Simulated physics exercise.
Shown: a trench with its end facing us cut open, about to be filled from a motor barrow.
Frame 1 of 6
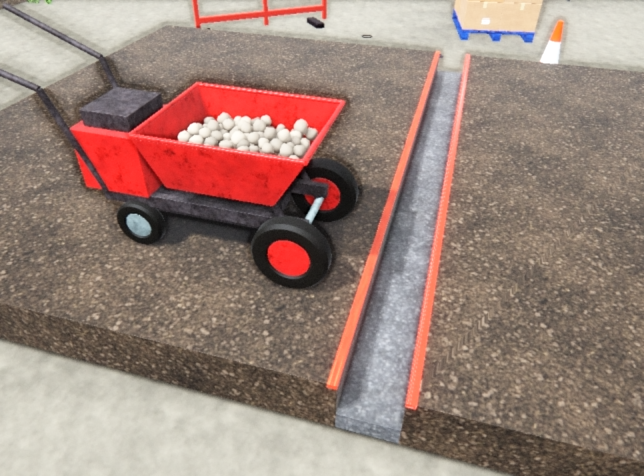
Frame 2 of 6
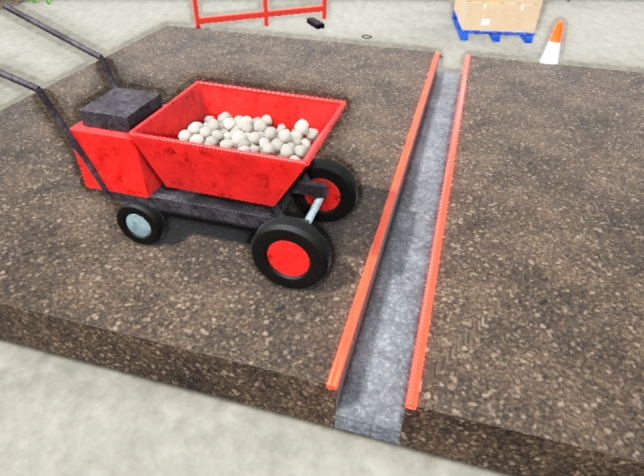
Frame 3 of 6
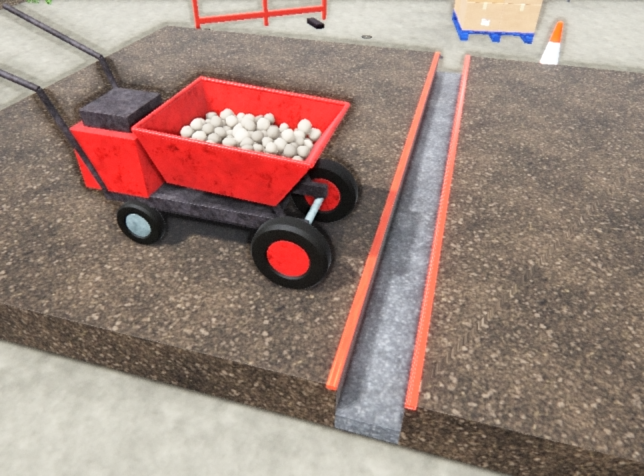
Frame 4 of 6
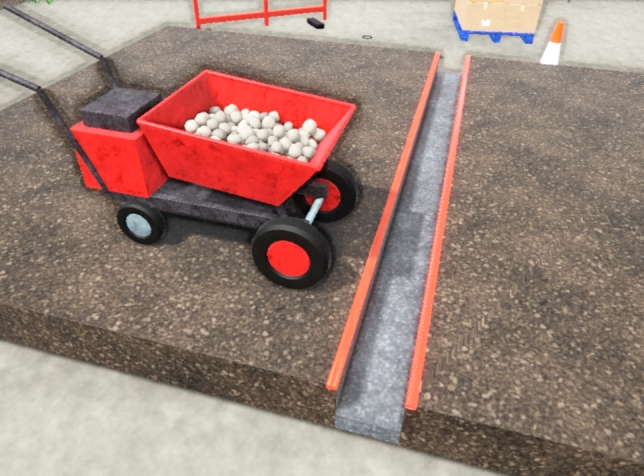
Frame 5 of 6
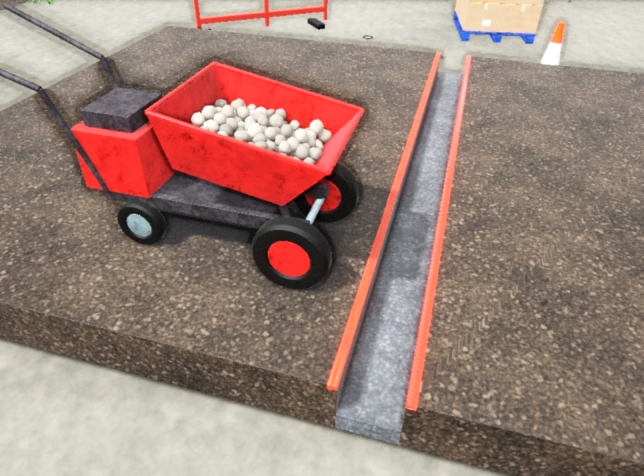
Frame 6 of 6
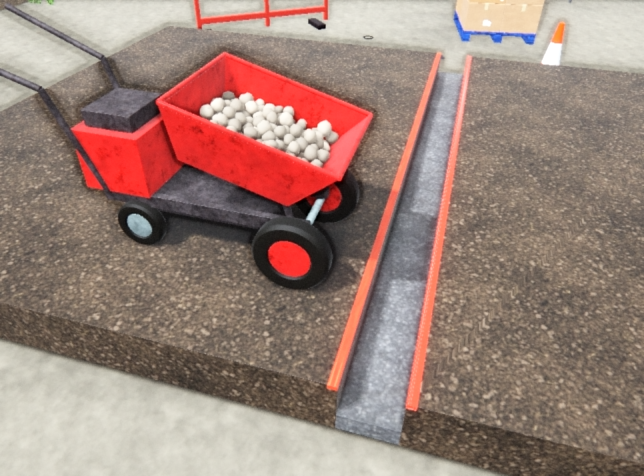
In this clip, a red motor barrow loaded with pale, rounded stones stands left of a narrow trench edged with orange-red strips, and its skip, level at first, gradually tilts toward the trench while the wheels stay still.
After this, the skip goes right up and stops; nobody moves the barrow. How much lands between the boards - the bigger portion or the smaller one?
Trench holds a minority.
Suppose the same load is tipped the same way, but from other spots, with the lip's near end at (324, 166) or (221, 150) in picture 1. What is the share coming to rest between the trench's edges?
About 10 %, then 80 %.
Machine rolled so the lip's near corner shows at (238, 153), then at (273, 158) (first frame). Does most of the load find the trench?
Place one, the greater portion; place two, the greater portion.
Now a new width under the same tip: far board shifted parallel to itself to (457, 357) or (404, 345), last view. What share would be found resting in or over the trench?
The first try comes out at 80 percent and the second at 10 percent.
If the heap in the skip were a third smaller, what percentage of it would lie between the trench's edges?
30 %, near enough.
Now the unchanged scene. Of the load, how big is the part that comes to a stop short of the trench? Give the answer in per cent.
Roughly 0 per cent of the load.
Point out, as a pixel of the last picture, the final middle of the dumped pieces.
Close to (457, 272), more or less.
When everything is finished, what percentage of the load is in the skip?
It ends up near 0 per cent.
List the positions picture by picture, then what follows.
Lip of the skip at (305, 163), level; top of the load at (248, 140), river pebbles; first edge of the trench at (349, 332); far edge at (421, 348), the trench under half as wide as the skip, and about half as deep as wide, in the first picture.
Lip of the skip at (306, 164), level; top of the load at (248, 140), in the second picture.
Lip of the skip at (311, 165), tipped barely; top of the load at (242, 137), in the third picture.
Lip of the skip at (318, 168), tipped a little; top of the load at (225, 129), in the fourth picture.
Lip of the skip at (328, 172), tipped a little; top of the load at (220, 119), in the fifth picture.
Lip of the skip at (339, 178), tipped clearly; top of the load at (229, 113); first edge of the trench at (349, 333); far edge at (421, 349), in the sixth picture.
Soon after the last picture, skip tipped steeply; all in the skip.
A little later, skip tipped right over; most in the skip; a stray few in or heaped over the trench; a stray few beyond it; a small part falling.
Later still, skip tipped right over; about a quarter in the skip; about a quarter in or heaped over the trench; about two thirds beyond it.
By the end, skip tipped right over; about a third in or heaped over the trench; about two thirds beyond it.
